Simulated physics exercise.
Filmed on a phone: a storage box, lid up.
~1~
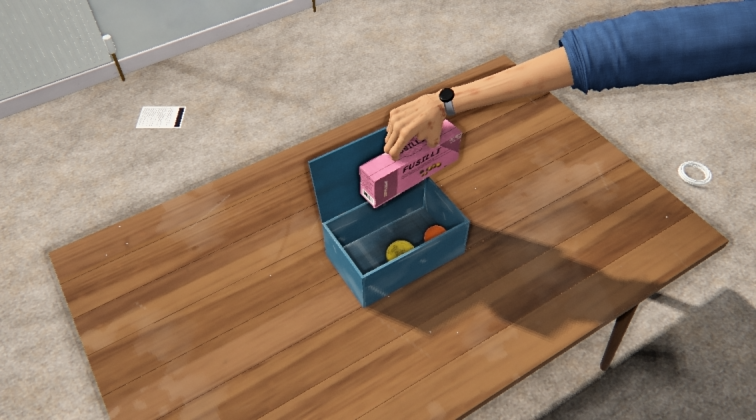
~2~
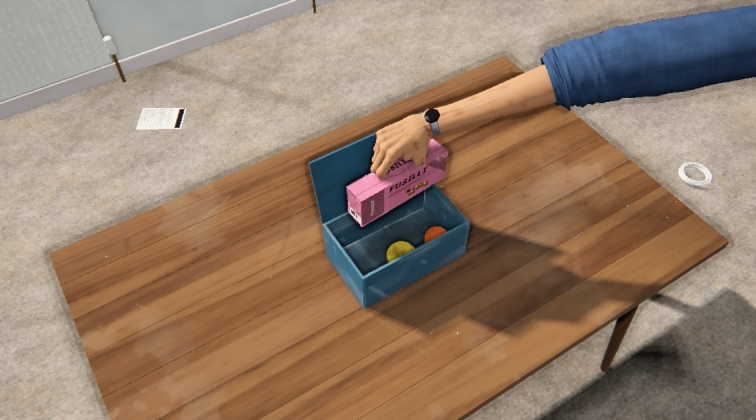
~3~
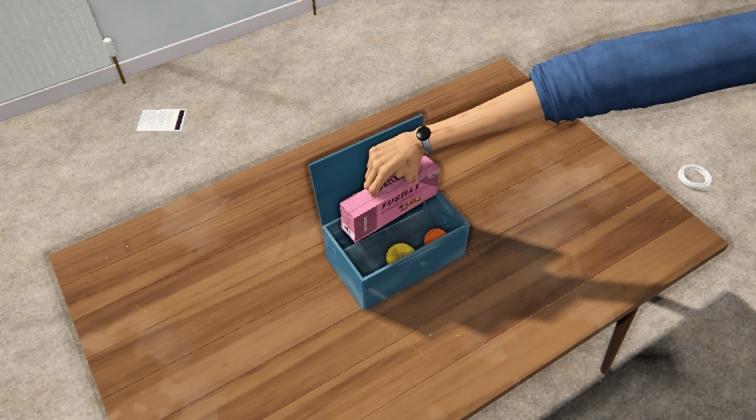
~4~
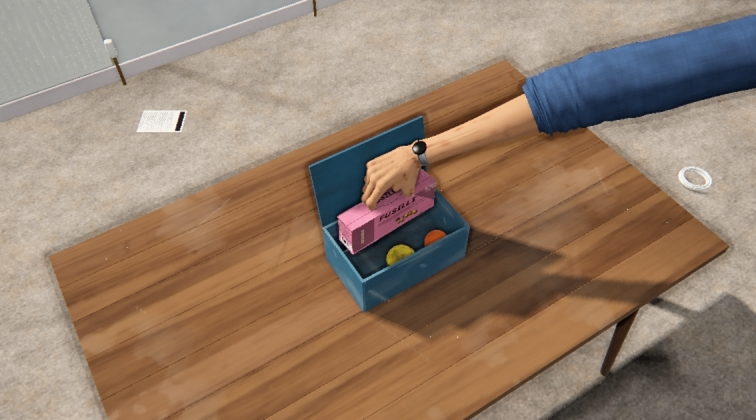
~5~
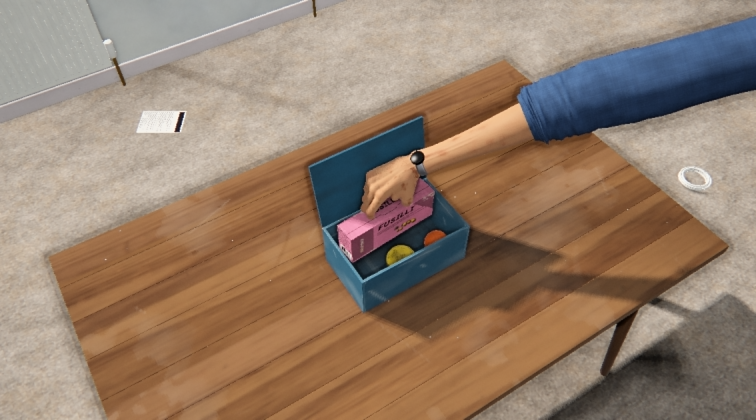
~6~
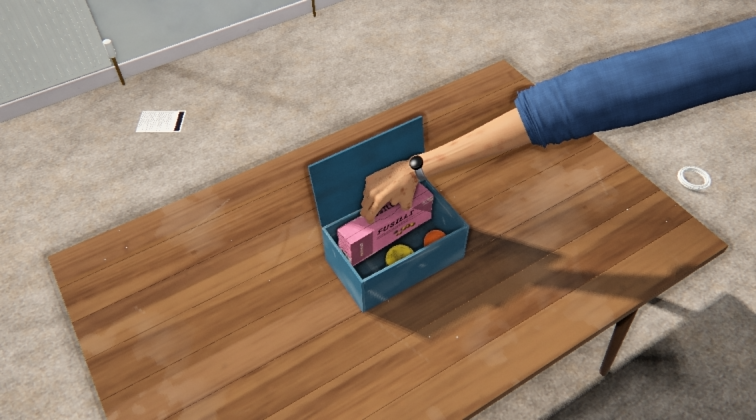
A hand lowers a pink carton into an open blue box on a wooden table.
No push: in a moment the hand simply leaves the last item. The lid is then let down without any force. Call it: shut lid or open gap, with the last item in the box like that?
Shut lid.
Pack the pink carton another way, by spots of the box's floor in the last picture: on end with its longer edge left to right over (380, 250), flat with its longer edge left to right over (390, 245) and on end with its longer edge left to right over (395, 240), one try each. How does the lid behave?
1: Open. 2: Closed. 3: Open.
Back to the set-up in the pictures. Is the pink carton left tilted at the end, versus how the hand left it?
At the finish the pink carton holds its orientation.
Then, 0.40 s on from there, pink carton shifted a little near (379, 235).
Then, 1.40 s on from there, lid 73° above the rim; pink carton shifted a little near (379, 235); yellow ball shifted a little.
Then, 1.70 s on from there, lid 46° above the rim; pink carton shifted a little near (379, 235); yellow ball shifted a little.
Then, 2.00 s on from there, lid 9° above the rim; pink carton shifted a little near (379, 235); yellow ball shifted a little.
In the end, lid shut; moved from the start, pink carton; the other 2 unmoved. At the end, from the last picture's camera, pink carton near (379, 235).
